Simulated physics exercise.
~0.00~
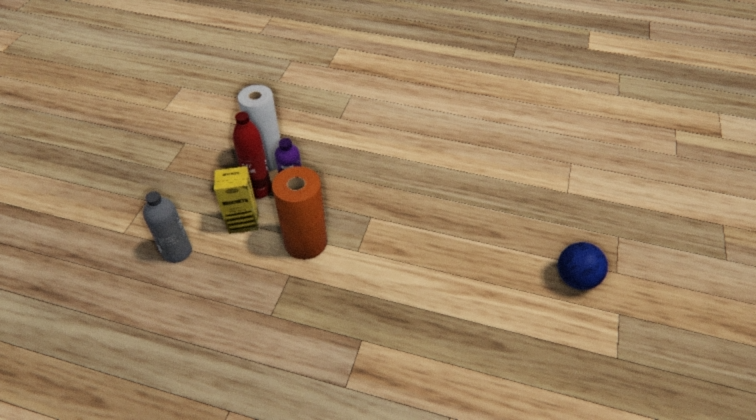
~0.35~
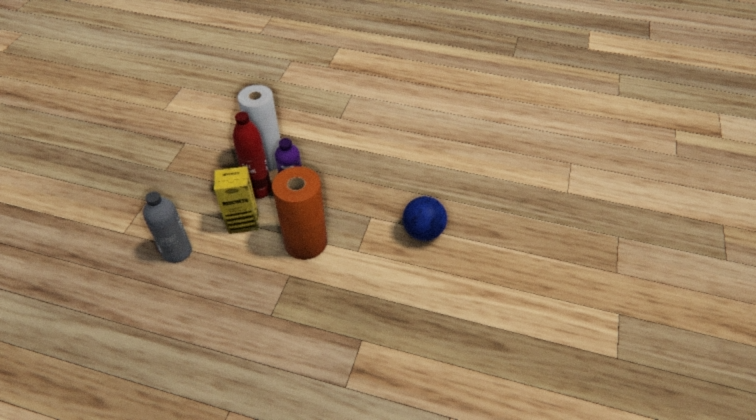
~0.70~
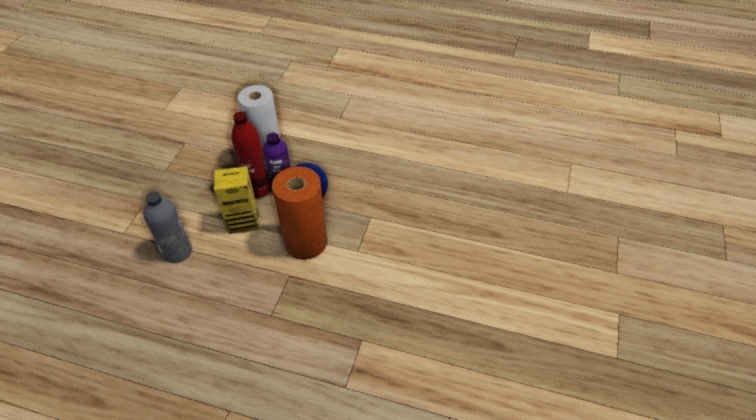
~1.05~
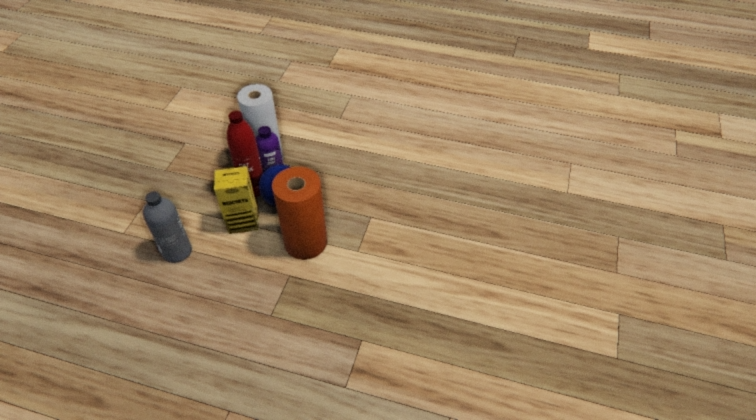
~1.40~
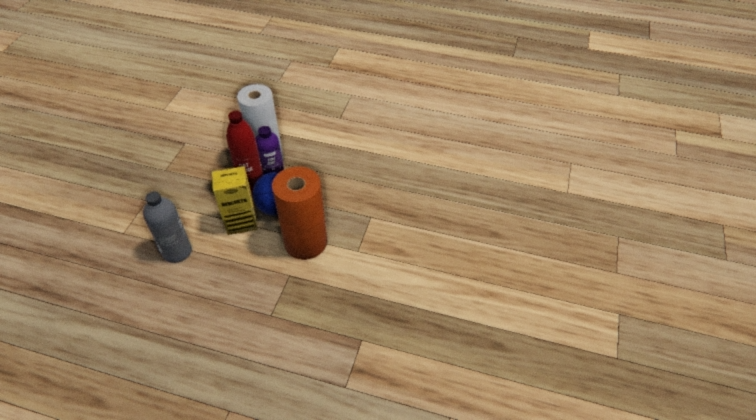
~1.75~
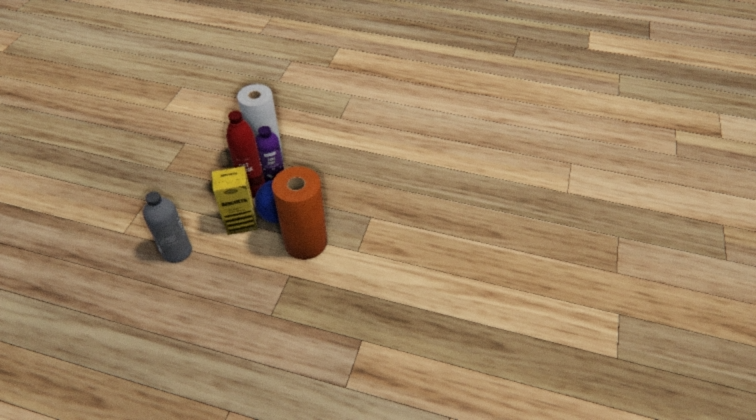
Blue ball rolling left across a wooden floor into grouped household objects, nudging the purple and red bottles, all staying upright.
